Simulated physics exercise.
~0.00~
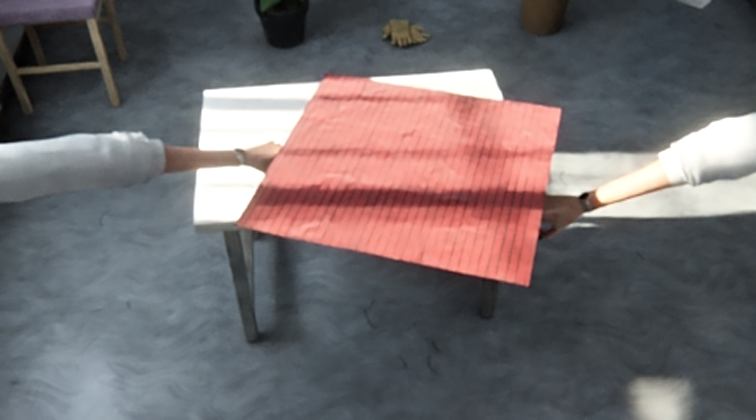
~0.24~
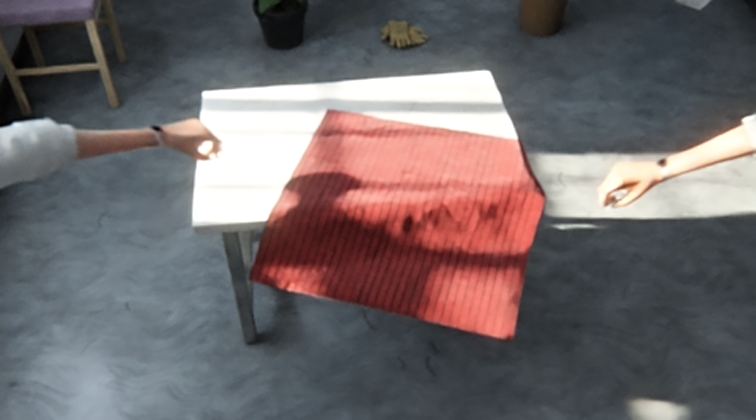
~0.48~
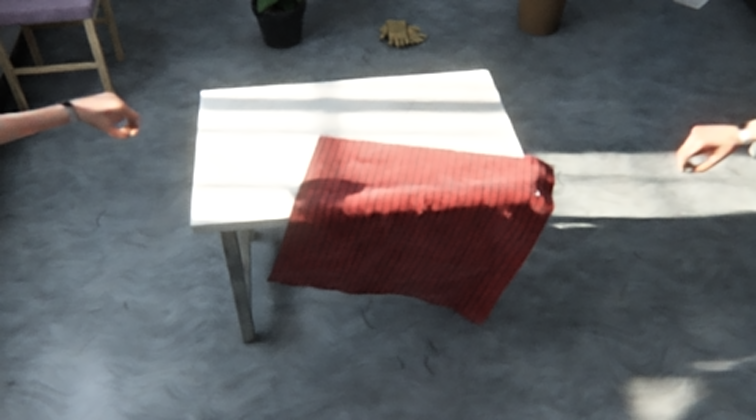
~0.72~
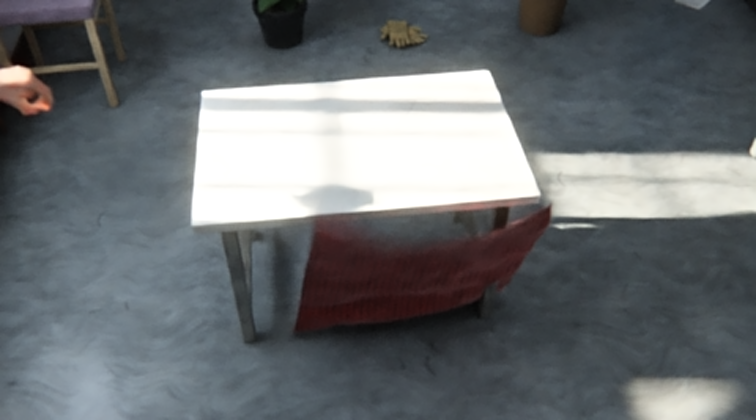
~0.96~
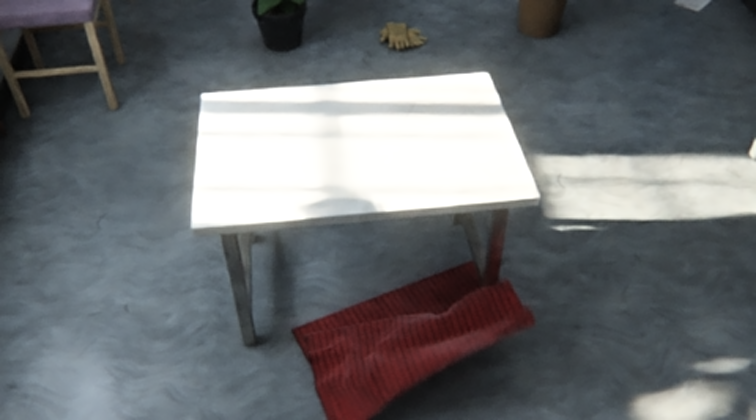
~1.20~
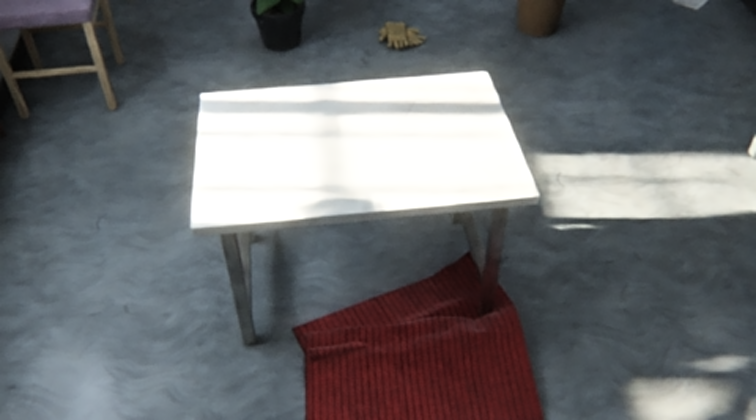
On a white table, two hands release a red cloth that slides off the front edge onto the floor.
